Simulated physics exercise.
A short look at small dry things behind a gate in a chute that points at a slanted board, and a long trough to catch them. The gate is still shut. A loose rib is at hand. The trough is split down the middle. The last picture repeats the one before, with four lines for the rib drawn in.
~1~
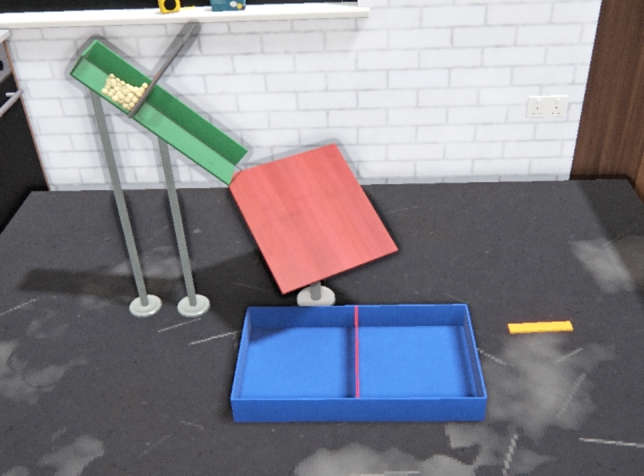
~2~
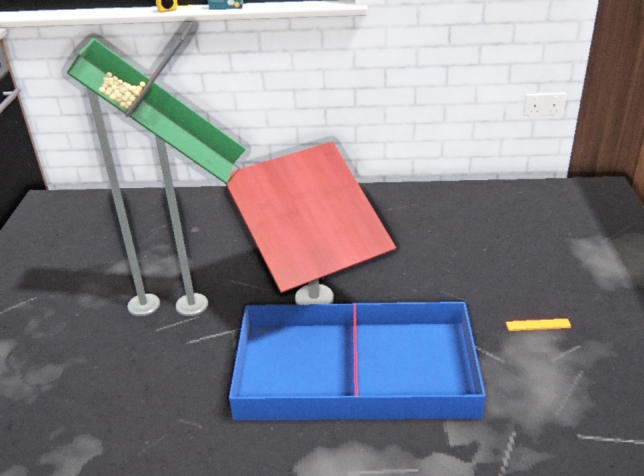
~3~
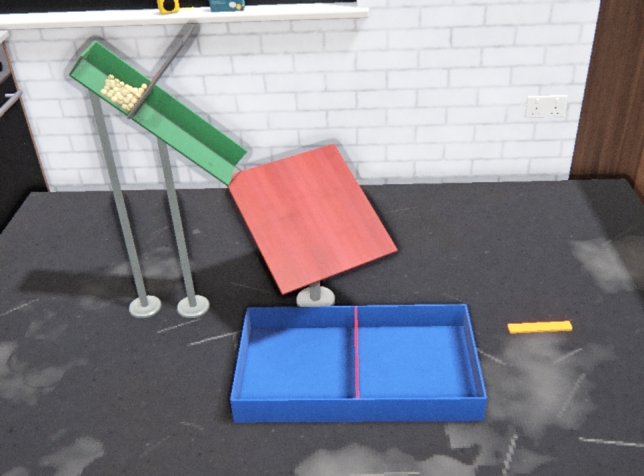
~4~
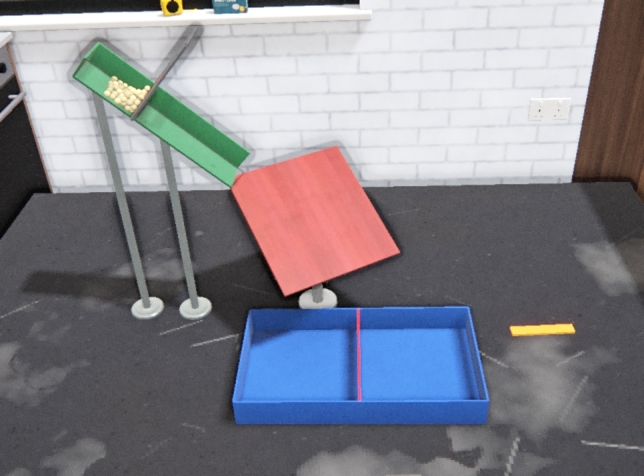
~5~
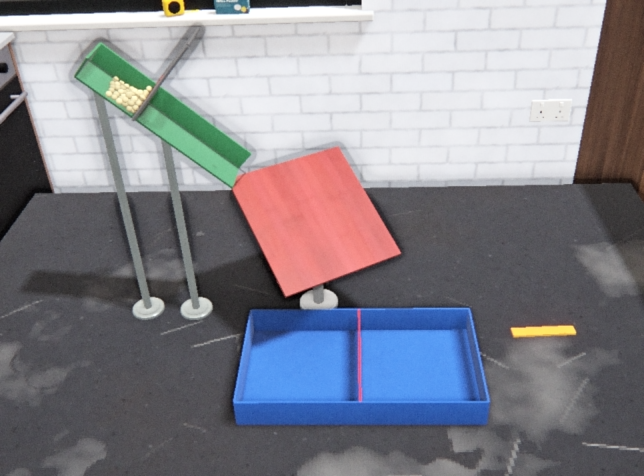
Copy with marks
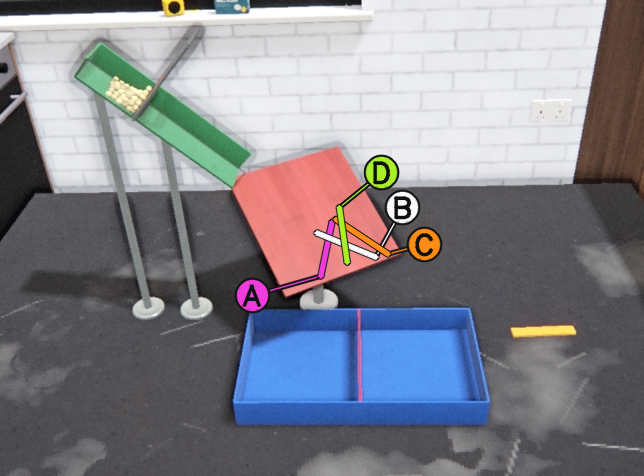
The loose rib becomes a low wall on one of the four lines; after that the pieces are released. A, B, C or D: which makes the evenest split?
The best line is D.
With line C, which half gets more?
The right half.
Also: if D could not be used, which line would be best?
Here it is line B.
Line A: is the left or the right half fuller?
The left half.
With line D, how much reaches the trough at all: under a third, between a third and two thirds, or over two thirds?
Over two thirds.
On the marked copy, line A from (331, 222) to (320, 276); line B from (316, 232) to (375, 257); line C from (335, 219) to (388, 254); line D from (339, 207) to (347, 262).
For line A, of what is caught, almost all in the left half, about a tenth in the right.
For line B, of what is caught, roughly a quarter in the left half, roughly two thirds in the right.
For line C, of what is caught, about a tenth in the left half, almost all in the right.
For line D, of what is caught, roughly a third in the left half, roughly two thirds in the right.
